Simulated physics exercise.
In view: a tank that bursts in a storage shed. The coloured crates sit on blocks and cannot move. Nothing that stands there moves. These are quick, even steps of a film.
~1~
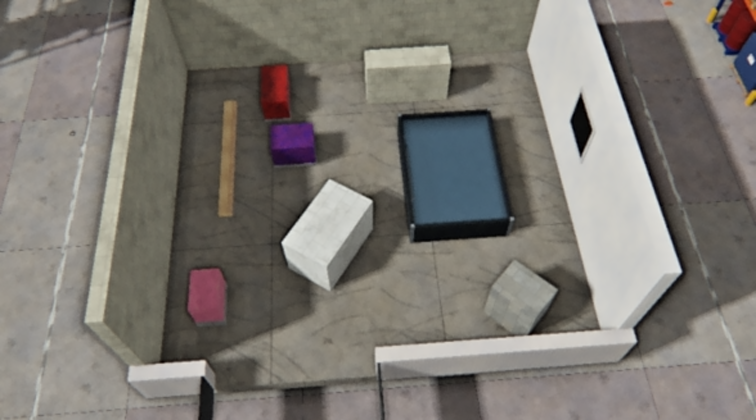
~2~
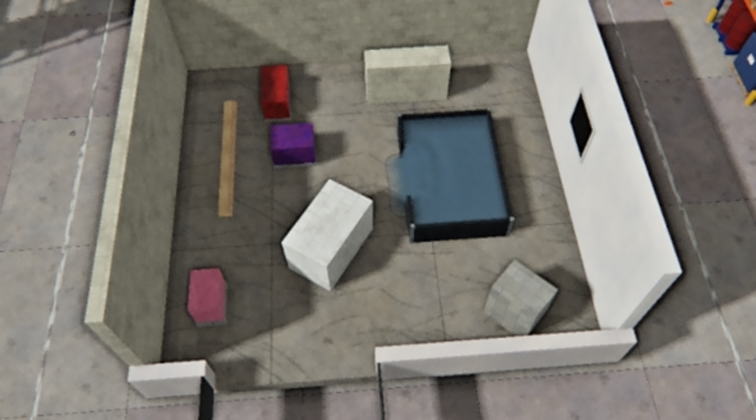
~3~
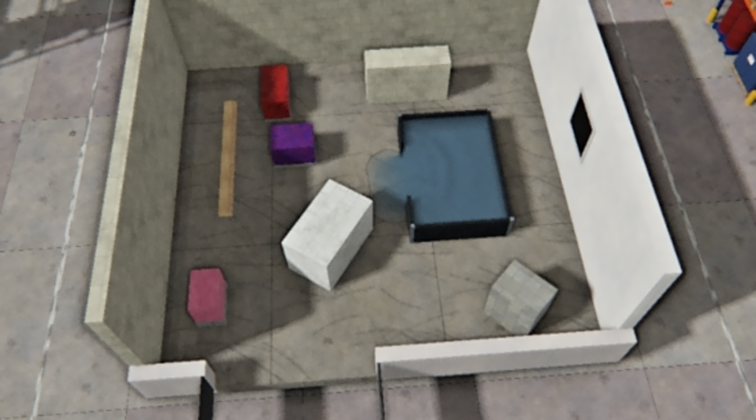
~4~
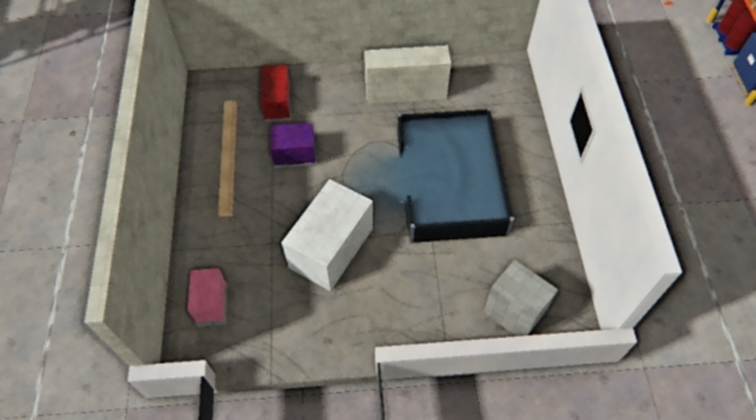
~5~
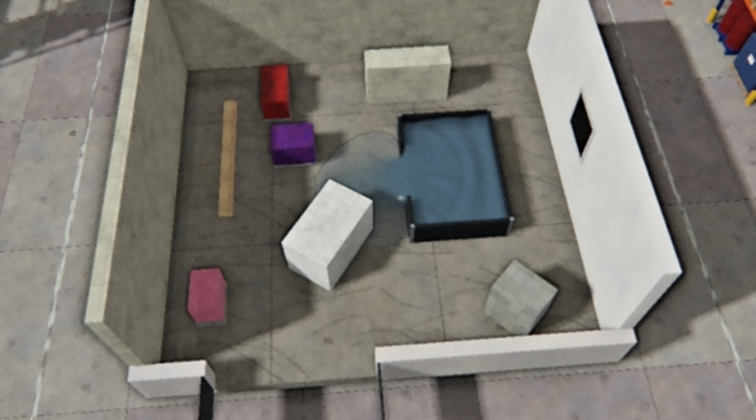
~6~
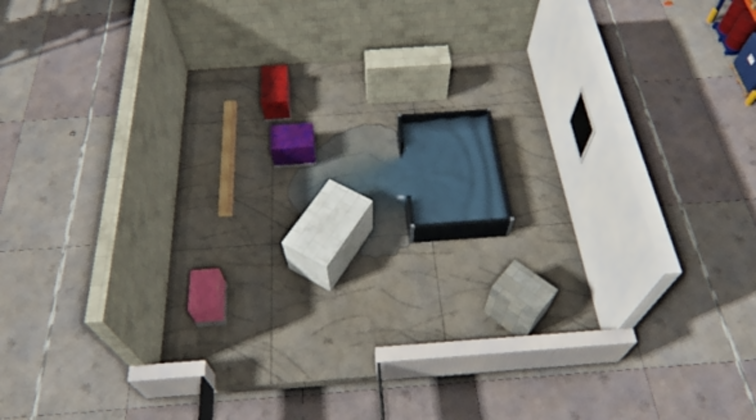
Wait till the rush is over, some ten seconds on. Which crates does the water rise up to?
One by one: The purple crate gets wet; the pink crate stays dry; the red crate gets wet.
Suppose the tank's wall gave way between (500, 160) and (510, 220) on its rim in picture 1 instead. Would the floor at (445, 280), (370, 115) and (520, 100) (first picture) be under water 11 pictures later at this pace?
In that order: Not flooded, not flooded, covered.
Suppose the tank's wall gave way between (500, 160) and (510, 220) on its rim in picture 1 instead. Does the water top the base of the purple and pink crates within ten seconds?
Then: The purple crate is spared, the pink crate remains dry.
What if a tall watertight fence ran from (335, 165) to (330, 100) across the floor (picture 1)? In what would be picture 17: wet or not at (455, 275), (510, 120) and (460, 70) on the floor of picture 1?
As listed: Clear, dry, free of water.
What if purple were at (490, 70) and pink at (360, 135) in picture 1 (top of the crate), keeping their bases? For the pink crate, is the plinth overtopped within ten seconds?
Then: Pink takes water.
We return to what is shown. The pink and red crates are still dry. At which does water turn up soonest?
I say the crate marked red.
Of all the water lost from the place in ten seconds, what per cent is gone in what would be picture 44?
Close to 10 %.
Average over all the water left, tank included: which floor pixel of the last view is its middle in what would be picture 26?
Near (355, 182).
A moment on, water covers 15 % of the floor; the purple crate water round its plinth, the pink crate not reached, the red crate water round its plinth.
Next, water covers 30 % of the floor; the purple crate water round its plinth, the pink crate not reached, the red crate water round its plinth.
Then, water covers 45 % of the floor; the purple crate water round its plinth, the pink crate water round its plinth, the red crate water round its plinth.
Later, water covers 65 % of the floor; the purple crate water round its plinth, the pink crate water round its plinth, the red crate water round its plinth.
In the end, water covers 85 % of the floor; the purple crate was topped, the pink crate stayed above the water, the red crate was topped.
